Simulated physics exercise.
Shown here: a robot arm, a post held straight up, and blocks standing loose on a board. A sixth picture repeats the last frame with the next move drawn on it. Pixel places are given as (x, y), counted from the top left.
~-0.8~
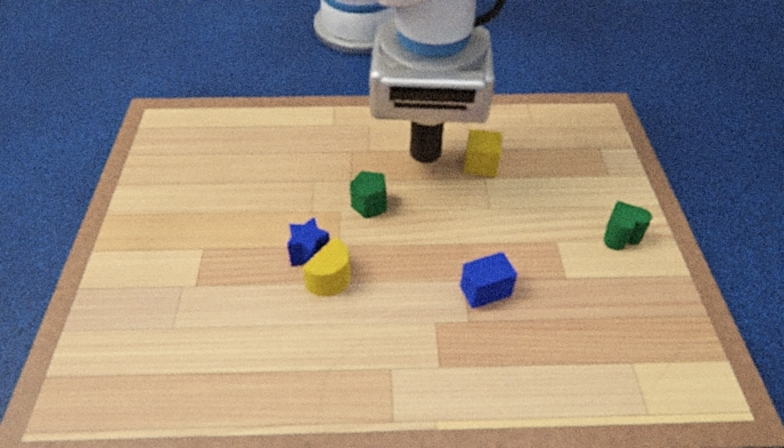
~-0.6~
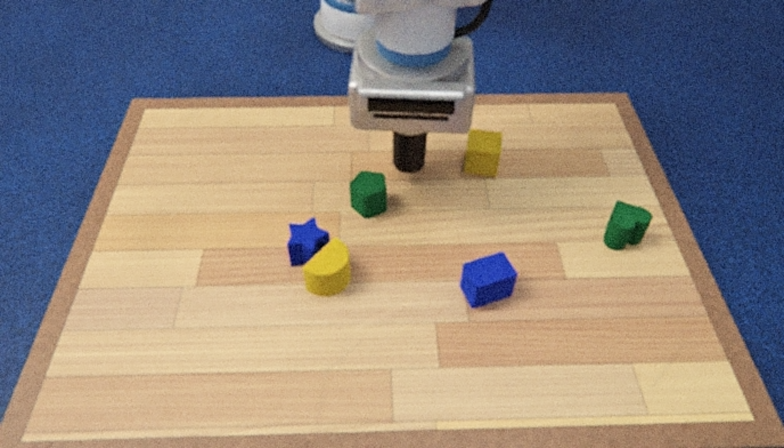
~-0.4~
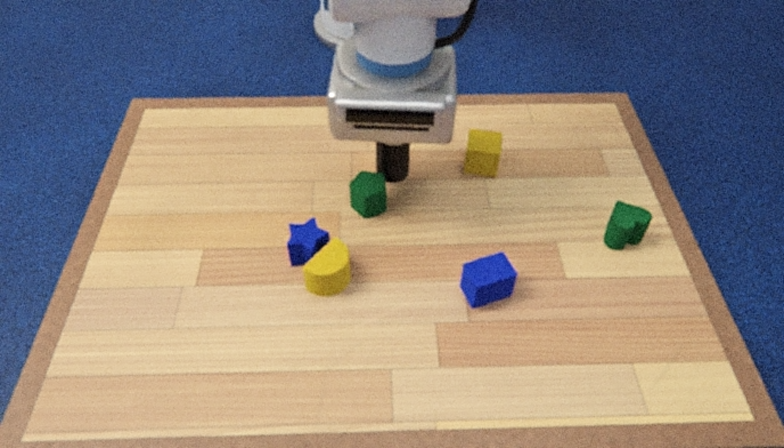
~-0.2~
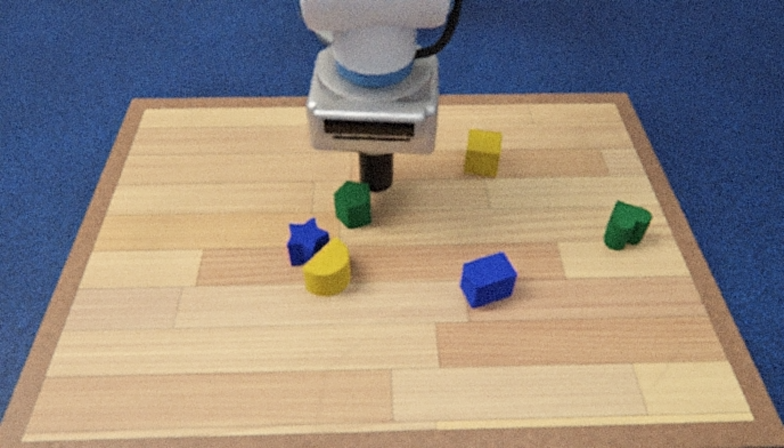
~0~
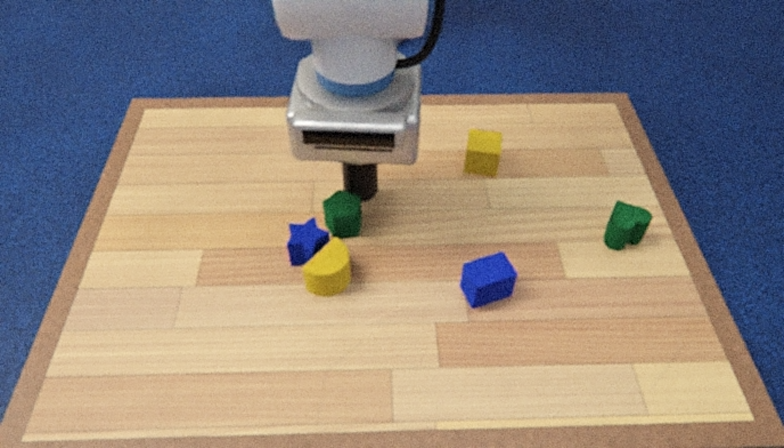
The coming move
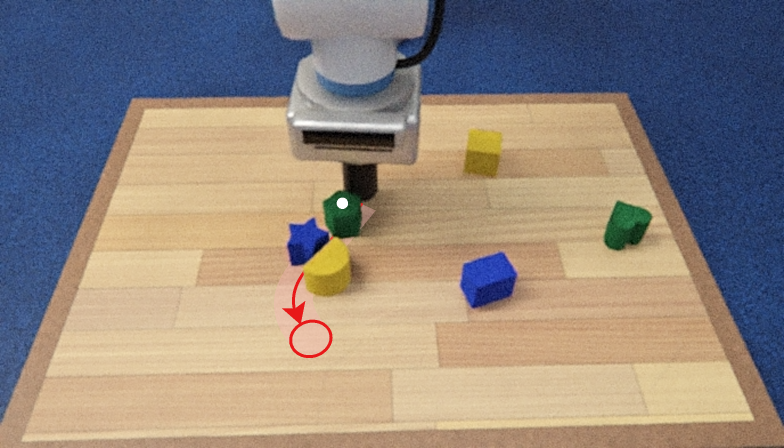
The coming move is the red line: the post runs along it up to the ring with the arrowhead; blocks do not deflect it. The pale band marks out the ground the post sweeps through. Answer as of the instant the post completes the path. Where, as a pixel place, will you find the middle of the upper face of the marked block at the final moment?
My best guess is (251, 302).
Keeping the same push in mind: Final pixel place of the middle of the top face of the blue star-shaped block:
Most likely (212, 301).
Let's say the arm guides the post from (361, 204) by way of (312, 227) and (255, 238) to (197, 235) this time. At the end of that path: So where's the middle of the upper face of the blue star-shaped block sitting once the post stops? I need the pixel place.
Put as a pixel place, it's (284, 263).
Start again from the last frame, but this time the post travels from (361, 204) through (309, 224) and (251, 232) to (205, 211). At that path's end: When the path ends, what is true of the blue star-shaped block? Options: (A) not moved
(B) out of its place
B - out of its place.
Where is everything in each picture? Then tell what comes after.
Post tip at (425, 153); block tops, blue star-shaped block at (306, 233); yellow D-shaped block at (329, 258); green pentagonal block at (369, 182), in the first picture.
Post at (409, 162); blocks unchanged, in the second picture.
Post at (392, 172); blocks unchanged, in the third picture.
Post at (376, 181); green pentagonal block at (353, 193), in the fourth picture.
Post at (361, 190); blue star-shaped block at (306, 233); yellow D-shaped block at (329, 258); green pentagonal block at (342, 203), in the fifth picture.
Path on the board, from (361, 204) over (329, 242) and (296, 287) to (311, 339); the dot is on the green pentagonal block.
What follows on the original path. One third of the way, post at (327, 229); blue star-shaped block at (272, 261); green pentagonal block at (303, 244).
Two thirds of the way, post at (293, 274); blue star-shaped block at (221, 296), turned 30° clockwise; yellow D-shaped block at (331, 264), turned 10° anticlockwise; green pentagonal block at (260, 288), turned 30° clockwise.
At the end, post at (309, 326); blue star-shaped block at (212, 301), turned 45° clockwise; yellow D-shaped block at (331, 265), turned 20° anticlockwise; green pentagonal block at (251, 302), turned 50° clockwise.
